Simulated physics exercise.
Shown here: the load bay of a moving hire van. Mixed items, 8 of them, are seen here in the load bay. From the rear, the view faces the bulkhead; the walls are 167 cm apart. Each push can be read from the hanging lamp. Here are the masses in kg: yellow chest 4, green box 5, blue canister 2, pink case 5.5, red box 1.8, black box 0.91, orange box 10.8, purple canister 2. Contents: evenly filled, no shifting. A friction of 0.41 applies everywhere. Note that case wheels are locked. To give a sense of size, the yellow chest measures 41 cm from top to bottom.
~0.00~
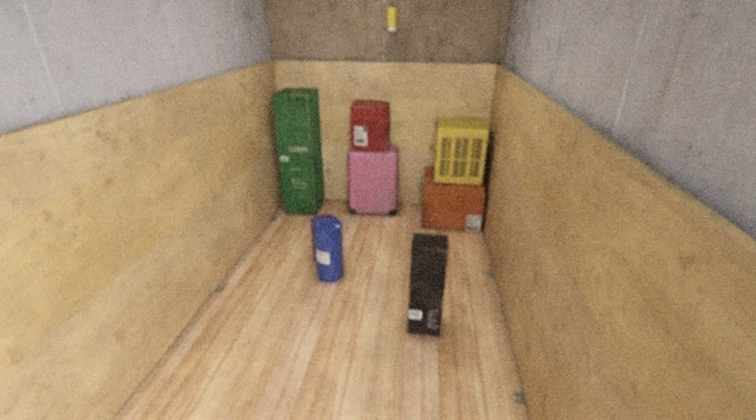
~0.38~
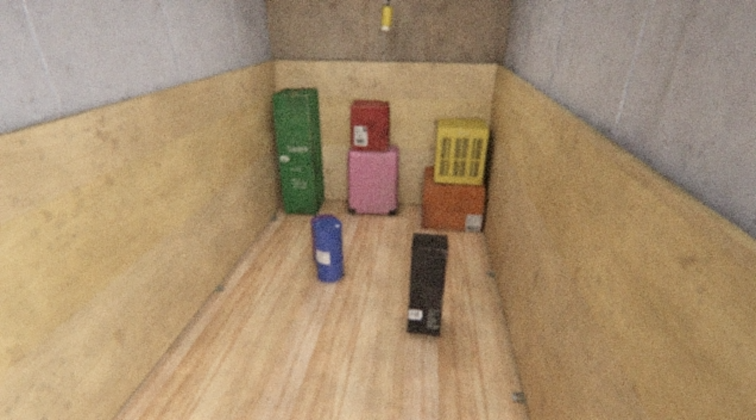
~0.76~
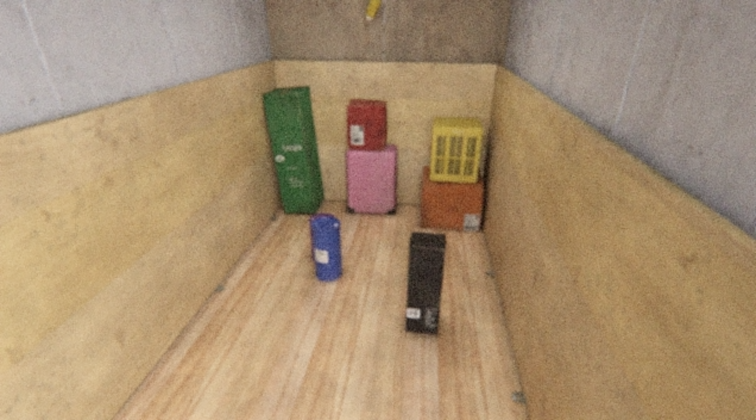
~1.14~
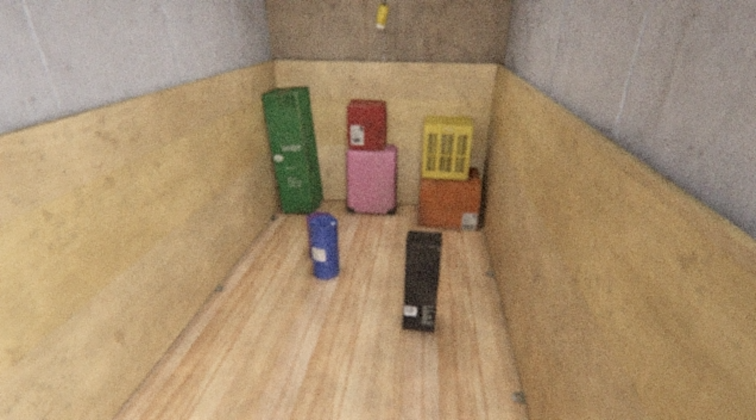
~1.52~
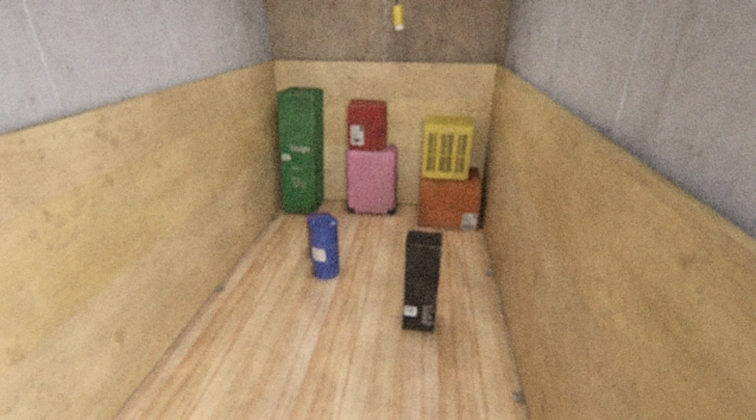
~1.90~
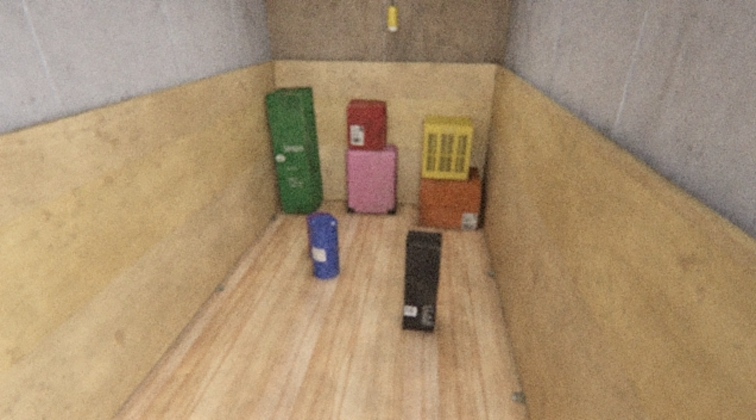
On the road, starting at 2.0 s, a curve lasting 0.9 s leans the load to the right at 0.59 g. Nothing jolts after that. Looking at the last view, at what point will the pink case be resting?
Resting point of the pink case: (402, 180).
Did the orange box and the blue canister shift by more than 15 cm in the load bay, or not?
As for the orange box, it remains where it was, and the blue canister winds up somewhere else.
After 2.50 s, push 0.59 g right; pink case moved 6 cm near (381, 179); green box 22° off upright; black box 23° off upright.
After 2.70 s, push 0.47 g right; pink case moved 22 cm near (401, 180); black box 48° off upright; green box 32° off upright.
In the end (3.5 s), toppled in the load bay, blue canister and black box; not toppled but over 15 cm from the start, green box, pink case, red box and purple canister; the other 2 under 15 cm from the start. In the last view, pink case near (402, 180).
